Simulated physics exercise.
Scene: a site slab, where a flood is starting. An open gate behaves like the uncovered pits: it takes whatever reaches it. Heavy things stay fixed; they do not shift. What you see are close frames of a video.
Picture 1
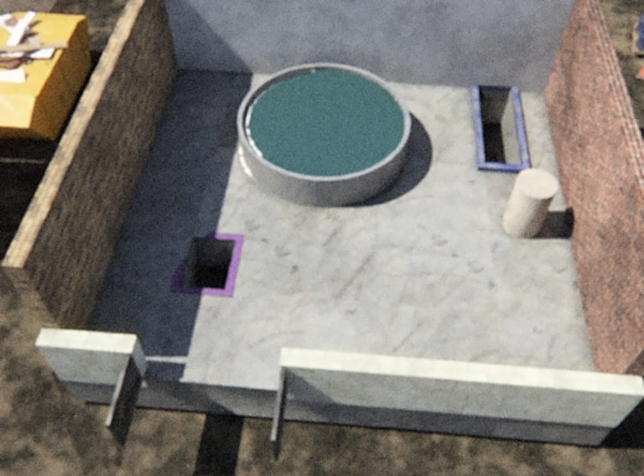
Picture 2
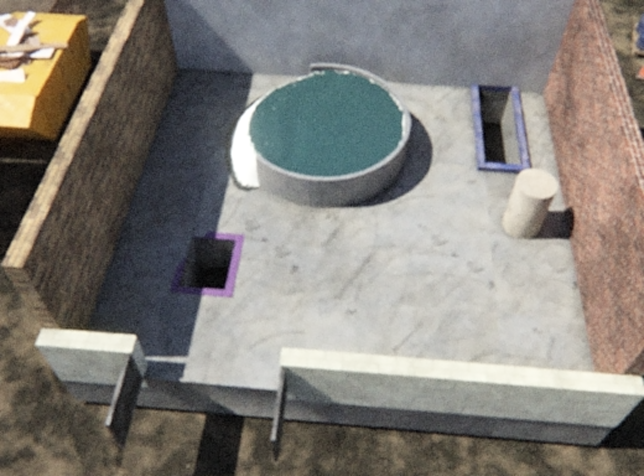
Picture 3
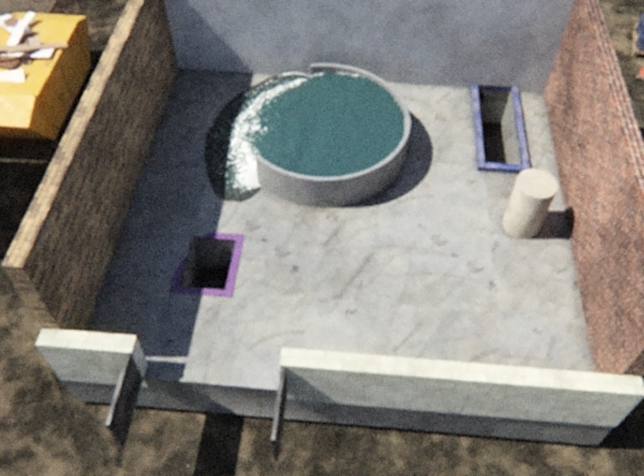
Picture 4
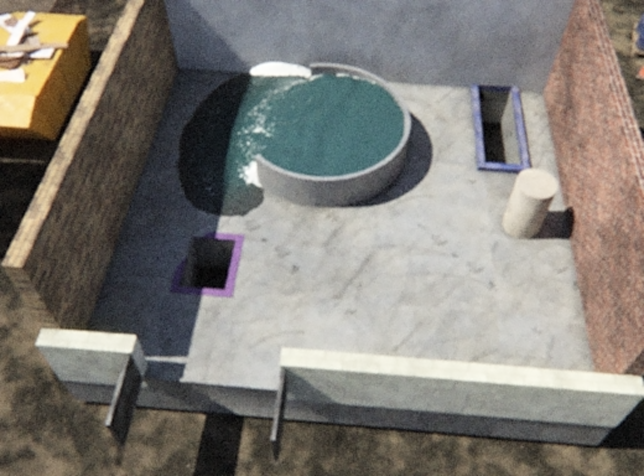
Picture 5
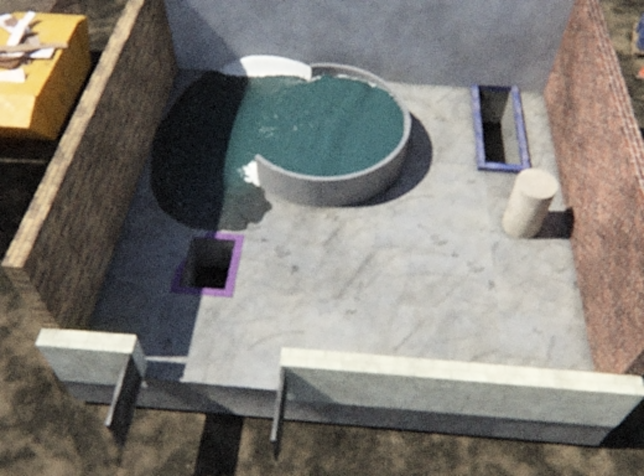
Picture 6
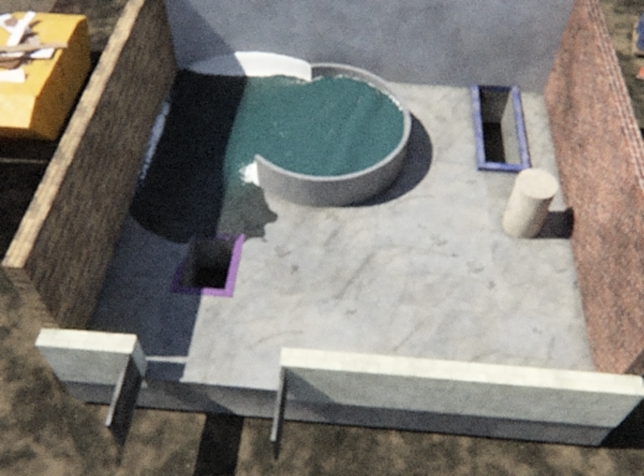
On a walled concrete slab with a purple-edged pit, a blue-edged pit and a pale cylinder, a round pool of teal water sits still. Its left side opens and water pours out through the gap, then spreads in a dark sheet leftward to the wall and forward toward the viewer.
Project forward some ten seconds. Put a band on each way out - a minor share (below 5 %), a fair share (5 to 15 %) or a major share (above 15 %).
Bands: Gate: A fair share; purple pit: A major share; blue pit: A minor share.
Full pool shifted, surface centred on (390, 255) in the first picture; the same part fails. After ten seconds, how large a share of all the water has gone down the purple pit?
The purple pit takes 40 per cent.
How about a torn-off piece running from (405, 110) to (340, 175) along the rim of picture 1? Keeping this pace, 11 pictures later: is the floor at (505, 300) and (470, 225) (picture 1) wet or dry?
Going one by one: Sodden and then sodden.
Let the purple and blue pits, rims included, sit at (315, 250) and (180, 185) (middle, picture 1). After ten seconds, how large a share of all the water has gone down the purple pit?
The purple pit takes 2 per cent.
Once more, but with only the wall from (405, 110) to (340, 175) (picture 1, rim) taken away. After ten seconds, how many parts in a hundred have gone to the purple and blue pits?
In per cent: Purple 10, blue 14.
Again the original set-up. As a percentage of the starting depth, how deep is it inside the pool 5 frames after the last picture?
Around 60 percent.
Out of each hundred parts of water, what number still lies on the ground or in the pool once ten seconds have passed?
I'd say roughly 66 percent.
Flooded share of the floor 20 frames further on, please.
My guess is around 40 in a hundred.
A moment on, water covers 25 % of the floor; the gate 0 %, the purple pit 0 %, the blue pit 0 %.
Next, water covers 30 % of the floor; the gate 0 %, the purple pit 0 %, the blue pit 0 %.
Then, water covers 40 % of the floor; the gate 1 %, the purple pit 4 %, the blue pit 0 %.
Later, water covers 70 % of the floor; the gate 8 %, the purple pit 14 %, the blue pit 1 %.
In the end, water covers 85 % of the floor; the gate 12 %, the purple pit 20 %, the blue pit 1 %.
